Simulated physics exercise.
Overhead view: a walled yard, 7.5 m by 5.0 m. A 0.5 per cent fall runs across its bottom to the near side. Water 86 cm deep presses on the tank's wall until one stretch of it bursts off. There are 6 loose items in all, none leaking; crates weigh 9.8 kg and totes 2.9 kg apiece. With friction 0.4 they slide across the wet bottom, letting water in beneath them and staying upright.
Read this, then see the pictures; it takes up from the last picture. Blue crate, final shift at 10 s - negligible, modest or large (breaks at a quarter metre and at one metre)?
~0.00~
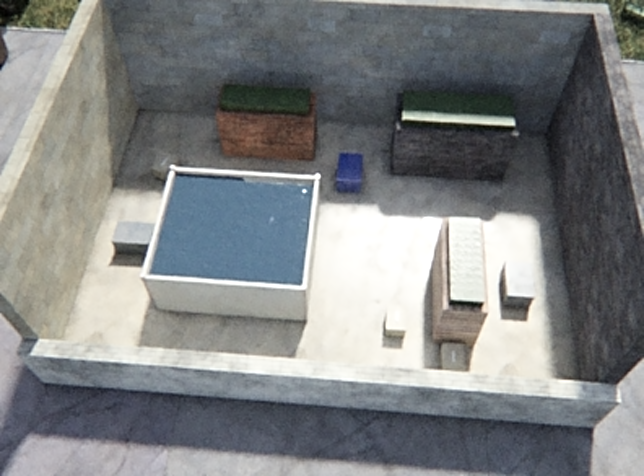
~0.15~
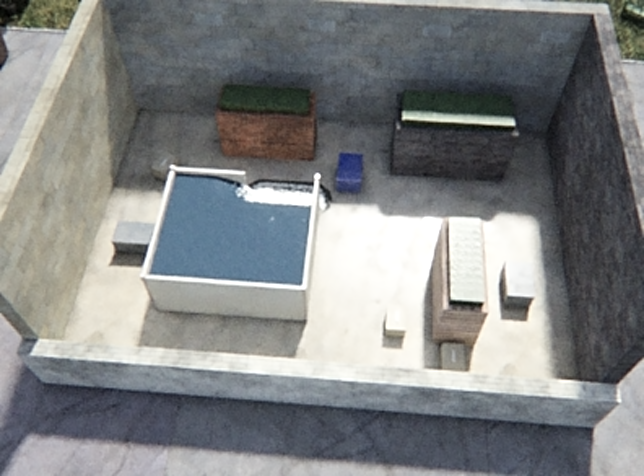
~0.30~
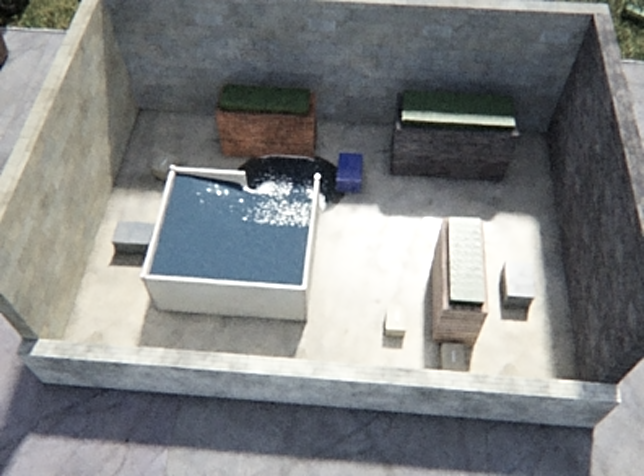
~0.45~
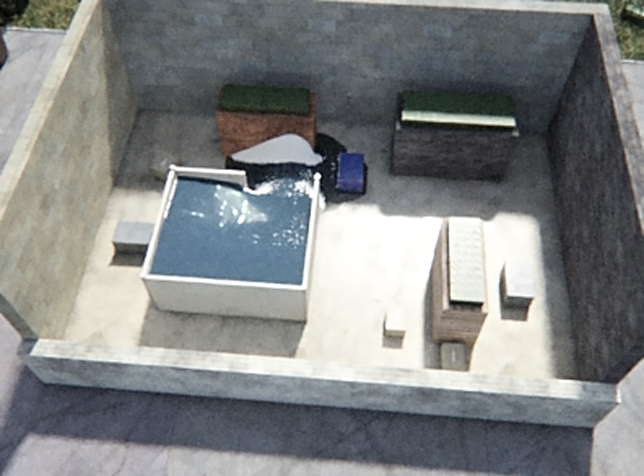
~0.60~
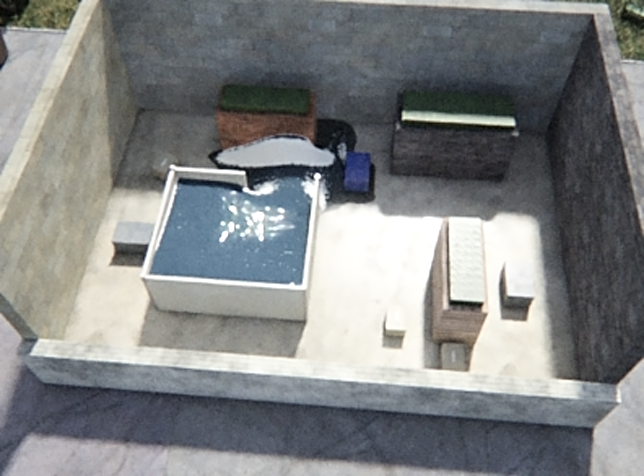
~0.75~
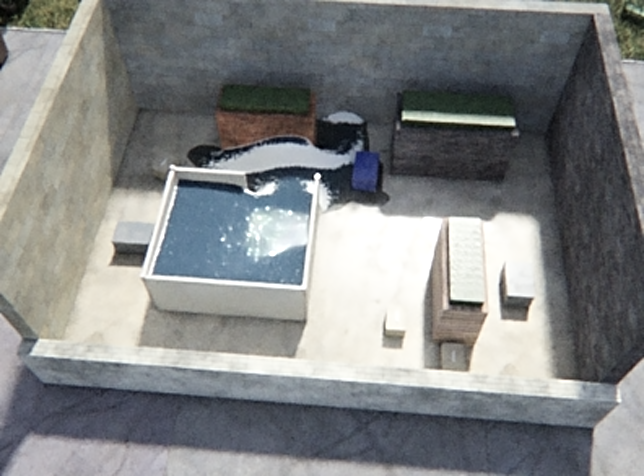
Large.
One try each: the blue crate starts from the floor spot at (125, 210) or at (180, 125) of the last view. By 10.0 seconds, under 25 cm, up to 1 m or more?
In that order: It goes a long way; it goes a long way.
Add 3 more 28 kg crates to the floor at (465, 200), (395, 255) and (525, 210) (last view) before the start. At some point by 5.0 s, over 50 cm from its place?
Respectively: Smaller, smaller, greater.
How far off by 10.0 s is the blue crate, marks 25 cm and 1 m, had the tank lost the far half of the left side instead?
So the blue crate shifts partway.
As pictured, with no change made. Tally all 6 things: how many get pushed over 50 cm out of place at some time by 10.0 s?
By my count, 6.
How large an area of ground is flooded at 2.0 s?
17 m2.
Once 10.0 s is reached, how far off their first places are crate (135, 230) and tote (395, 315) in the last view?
In turn: 400 cm, 250 cm.
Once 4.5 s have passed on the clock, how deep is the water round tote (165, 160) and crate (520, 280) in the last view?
Depths: Near 15 cm, then near 4 cm.
After 2.0 s the blue crate is near (420, 217), 1.5 m from its start, aground; 1 afloat.
After 4.5 s the blue crate is near (511, 230), 2.8 m from its start, afloat; 3 afloat.
After 7.0 s the blue crate is near (540, 352), 4.2 m from its start, afloat; 6 afloat.
After 10.0 s the blue crate is near (484, 357), 3.9 m from its start, afloat; 6 afloat.
